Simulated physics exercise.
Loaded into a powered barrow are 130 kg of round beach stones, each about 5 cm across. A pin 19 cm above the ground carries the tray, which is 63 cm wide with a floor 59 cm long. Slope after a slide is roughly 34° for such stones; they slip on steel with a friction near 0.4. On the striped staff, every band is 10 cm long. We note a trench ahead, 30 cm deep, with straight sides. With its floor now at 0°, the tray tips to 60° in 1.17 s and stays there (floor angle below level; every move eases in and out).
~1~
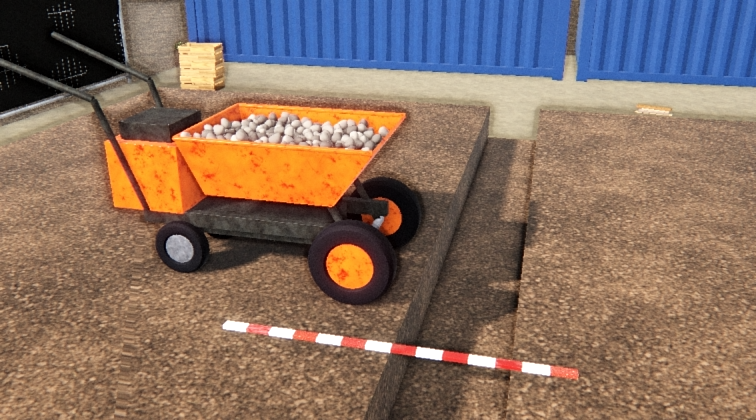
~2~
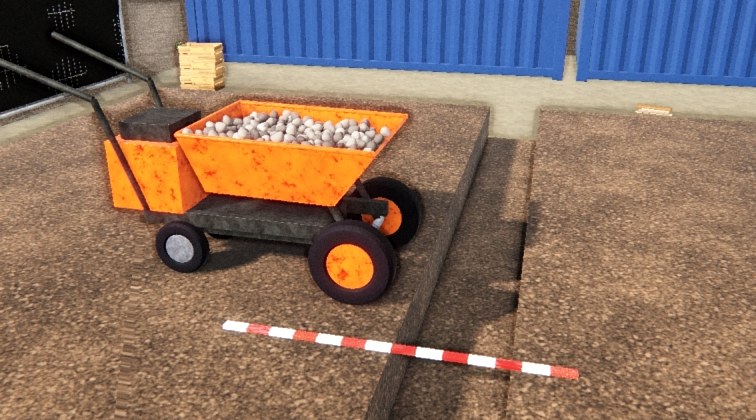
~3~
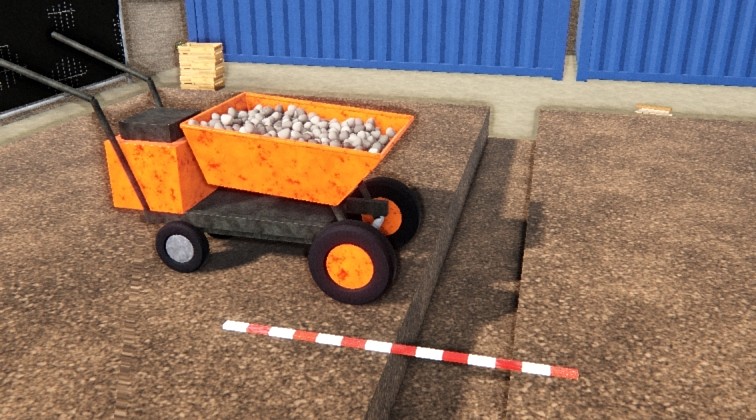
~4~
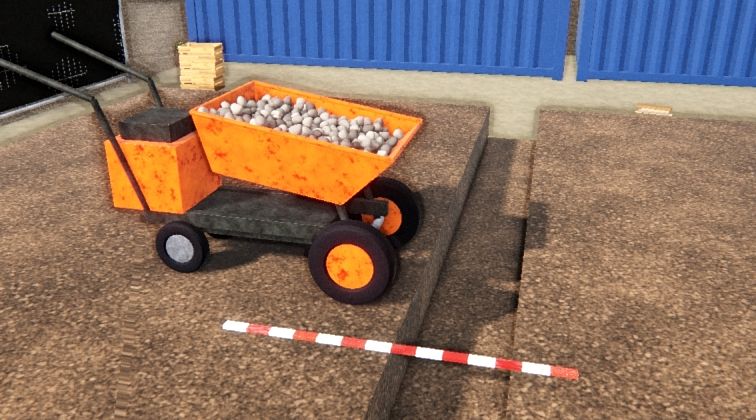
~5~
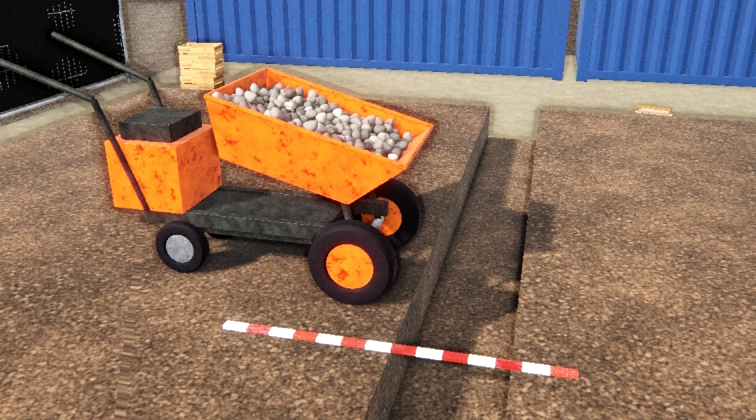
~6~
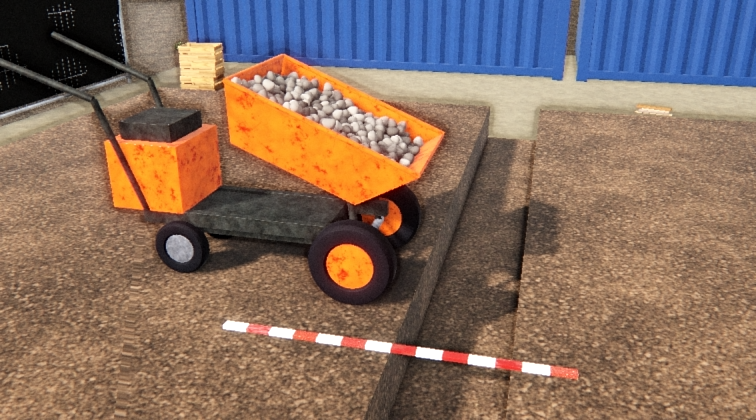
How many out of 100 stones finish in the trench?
About 49 of them.
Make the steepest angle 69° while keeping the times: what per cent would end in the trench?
Roughly 40 percent.
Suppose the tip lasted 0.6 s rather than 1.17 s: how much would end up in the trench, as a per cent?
Then some 35 per cent would.
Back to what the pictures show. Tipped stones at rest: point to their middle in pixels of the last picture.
I'd point to around (512, 323).
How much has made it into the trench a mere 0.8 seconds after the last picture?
By then, around 20 percent.
Then, 0.4 s after the last picture the floor is at 51°, 100 % in the tray; the foremost stones are at (462, 189).
Then, 0.8 s after the last picture the floor is at 60°, 67 % in the tray, 19 % in the trench, 14 % past the trench; the foremost stones are at (565, 285).
Then, 1.1 s after the last picture the floor is at 60°, 36 % in the tray, 22 % in the trench, 42 % past the trench; the foremost stones are at (691, 303).
Then, 3.1 s after the last picture the floor is at 60°, 10 % in the tray, 49 % in the trench, 42 % past the trench; the foremost stones are past the picture's edge.
